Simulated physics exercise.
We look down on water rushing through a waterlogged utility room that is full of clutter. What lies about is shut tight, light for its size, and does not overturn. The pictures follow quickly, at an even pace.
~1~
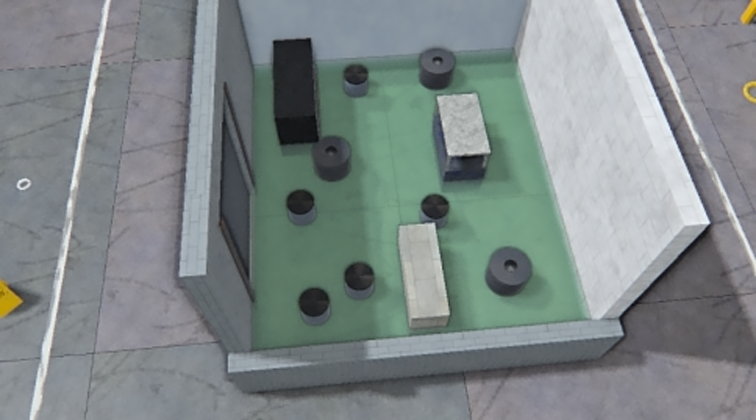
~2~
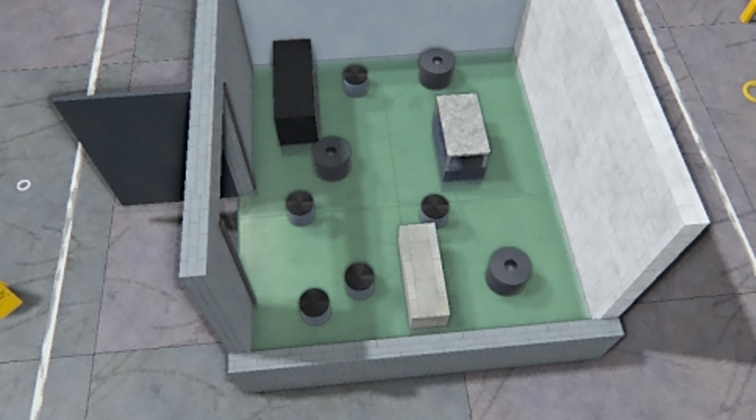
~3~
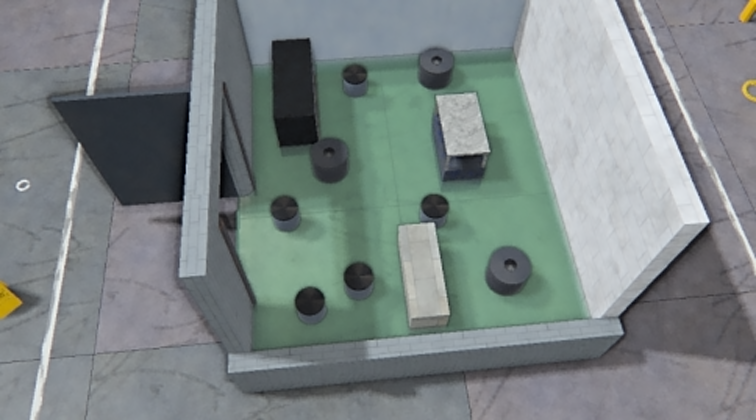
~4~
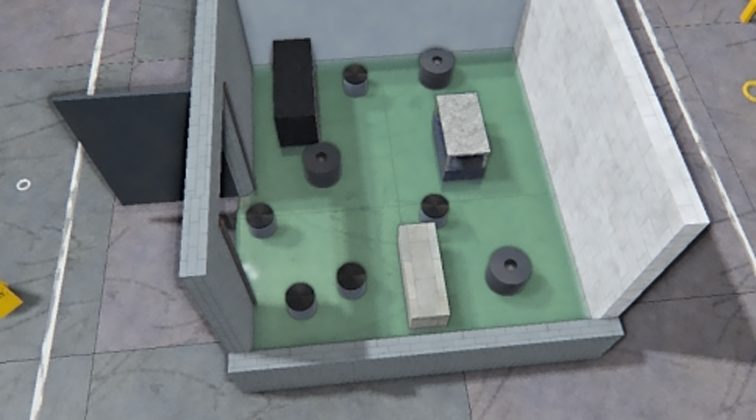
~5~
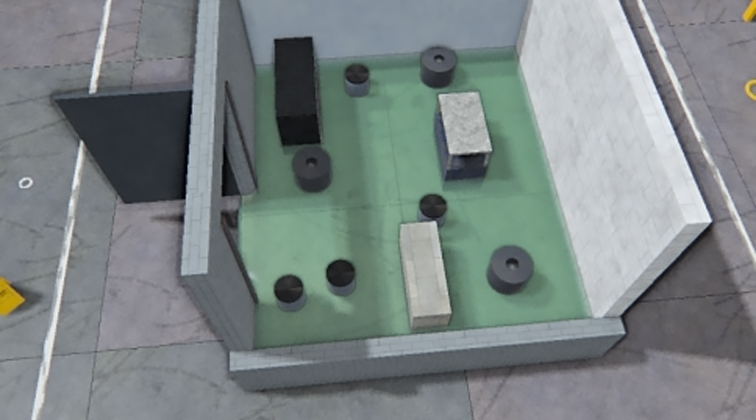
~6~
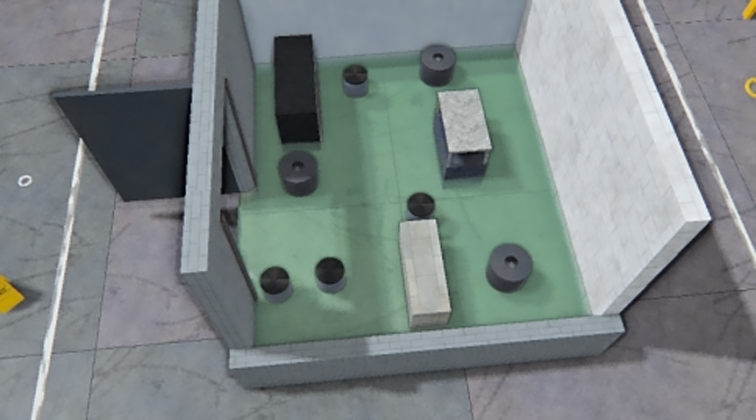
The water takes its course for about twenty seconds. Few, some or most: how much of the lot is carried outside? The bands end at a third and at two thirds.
Share: Two thirds or more.
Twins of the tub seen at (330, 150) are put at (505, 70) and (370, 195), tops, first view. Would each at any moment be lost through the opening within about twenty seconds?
In turn: Stays, through.
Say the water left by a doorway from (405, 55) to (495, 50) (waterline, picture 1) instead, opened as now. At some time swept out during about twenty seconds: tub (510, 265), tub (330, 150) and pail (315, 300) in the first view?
In that order: Out, washed out, stays.
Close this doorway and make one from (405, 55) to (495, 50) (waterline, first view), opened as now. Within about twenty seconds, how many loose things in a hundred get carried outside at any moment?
Near 80 in a hundred.
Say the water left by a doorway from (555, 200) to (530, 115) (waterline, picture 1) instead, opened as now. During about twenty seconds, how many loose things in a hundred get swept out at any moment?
Some 80 per cent.
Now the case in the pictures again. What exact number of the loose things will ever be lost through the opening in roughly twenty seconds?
That makes 7.
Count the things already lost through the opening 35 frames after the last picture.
I count 7.
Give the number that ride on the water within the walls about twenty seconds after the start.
1 of them.
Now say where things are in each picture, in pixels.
A pail at (314, 302), afloat; a tub at (331, 152) floats; 0 of 8 have shifted, in the first picture.
A pail at (314, 302), afloat; a tub at (331, 152) floats; 0 of 8 have shifted, in the second picture.
A pail at (310, 301), afloat, close to its start; a tub at (329, 153), afloat; 2 of 8 have shifted, in the third picture.
A pail at (300, 296) floats, close to its start; a tub at (322, 157), afloat, close to its start; 4 of 8 have shifted, in the fourth picture.
A pail at (289, 288) floats, a stride from its start; a tub at (312, 163), afloat, close to its start; 4 of 8 have shifted, in the fifth picture.
A pail at (274, 280), afloat, a stride from its start; a tub at (298, 167) floats, a stride from its start; 6 of 8 have shifted, in the sixth picture.
A moment on, 3 of 8 are out; 5 afloat.
Next, 4 of 8 are out; 4 afloat.
Later, 7 of 8 are out; 1 afloat.
In the end, 7 of 8 are out; 1 afloat.
